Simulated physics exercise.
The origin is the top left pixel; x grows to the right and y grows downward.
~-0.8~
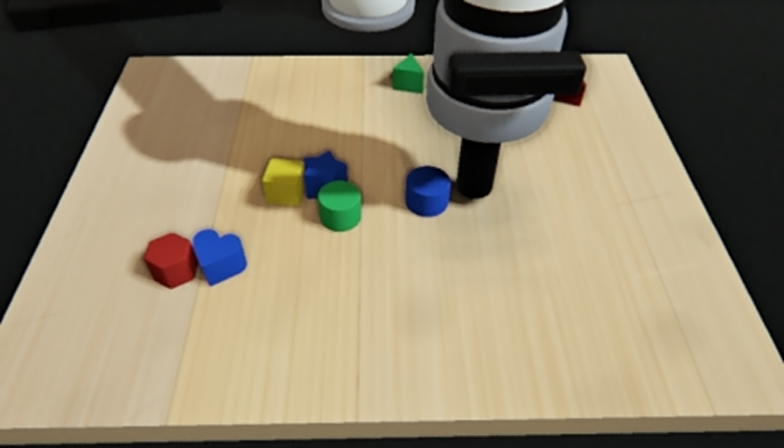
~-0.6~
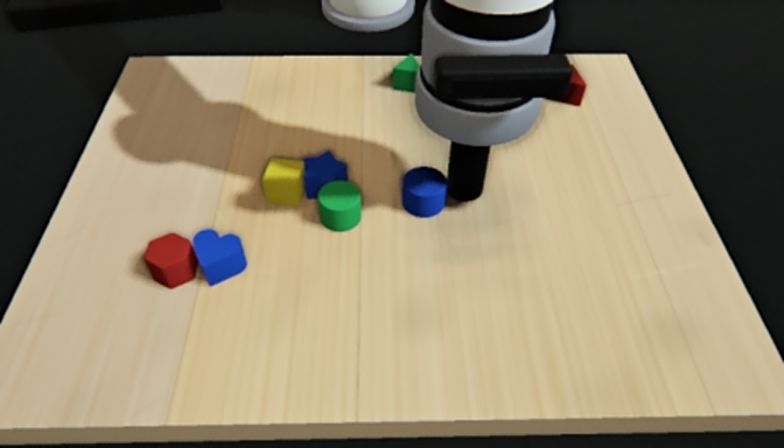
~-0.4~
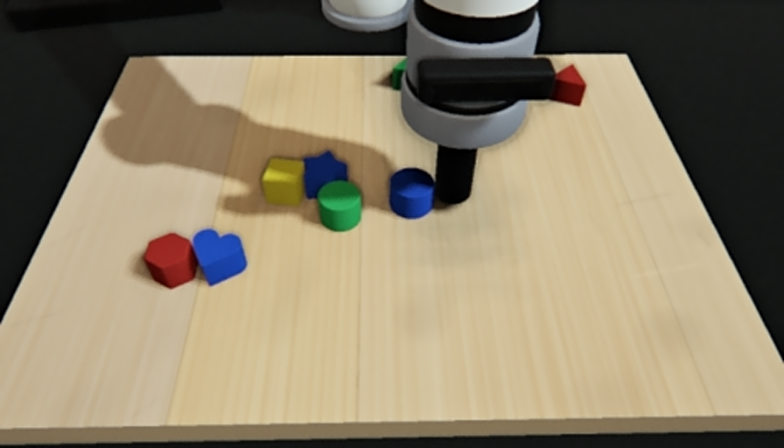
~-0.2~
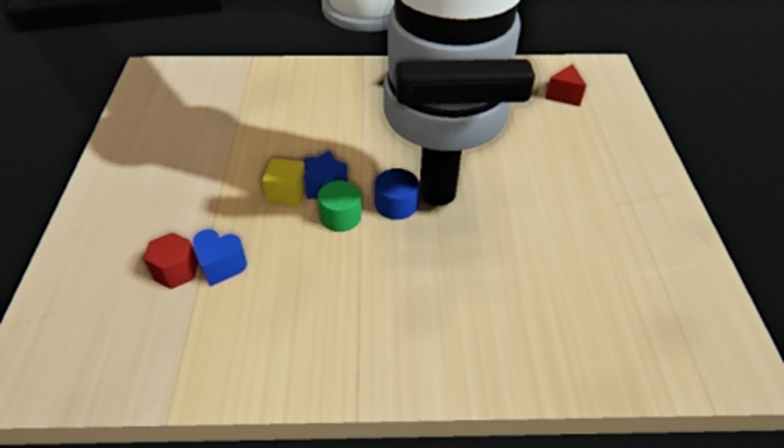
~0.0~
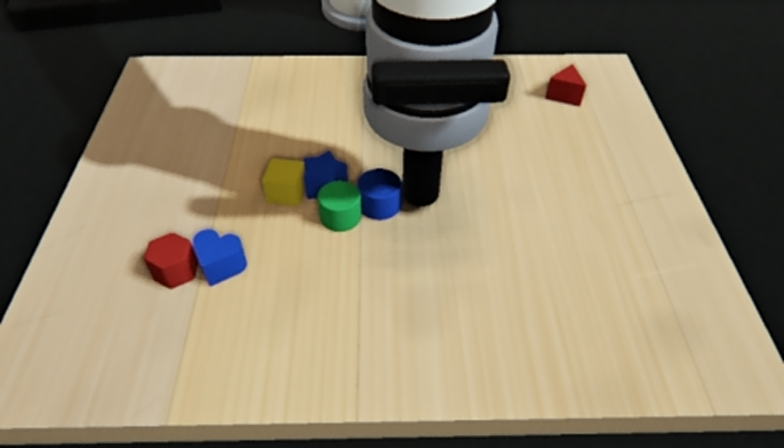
In the video, a robotic arm with a black rod pushes a blue cylinder leftward across a wooden board, bringing it beside a green cylinder near a yellow block and a blue star, while the other blocks stay still.
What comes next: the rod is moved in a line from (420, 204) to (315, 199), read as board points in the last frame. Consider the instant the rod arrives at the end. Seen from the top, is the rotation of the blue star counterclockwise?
That would be a no.
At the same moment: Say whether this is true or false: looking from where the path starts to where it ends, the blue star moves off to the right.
The claim holds.
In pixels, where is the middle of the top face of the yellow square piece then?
At the end it should sit near (234, 163).
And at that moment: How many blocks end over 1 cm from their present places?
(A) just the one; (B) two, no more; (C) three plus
C.
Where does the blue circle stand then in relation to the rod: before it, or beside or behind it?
My prediction: In front.
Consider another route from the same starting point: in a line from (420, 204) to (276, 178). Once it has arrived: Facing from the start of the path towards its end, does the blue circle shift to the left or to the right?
That's a shift to the left.
On the path given first. One third of the way, rod (384, 191); yellow square piece (274, 169), turned 10° anticlockwise; blue star (313, 162); green circle (309, 199); blue circle (343, 178).
Two thirds of the way, rod (349, 190); yellow square piece (254, 166), turned 45° anticlockwise; blue star (289, 151), turned 25° clockwise; green circle (293, 202); blue circle (308, 172).
At the end, rod (314, 188); yellow square piece (234, 163), turned 75° anticlockwise; blue star (275, 141), turned 50° clockwise; green circle (292, 203); blue circle (276, 166).
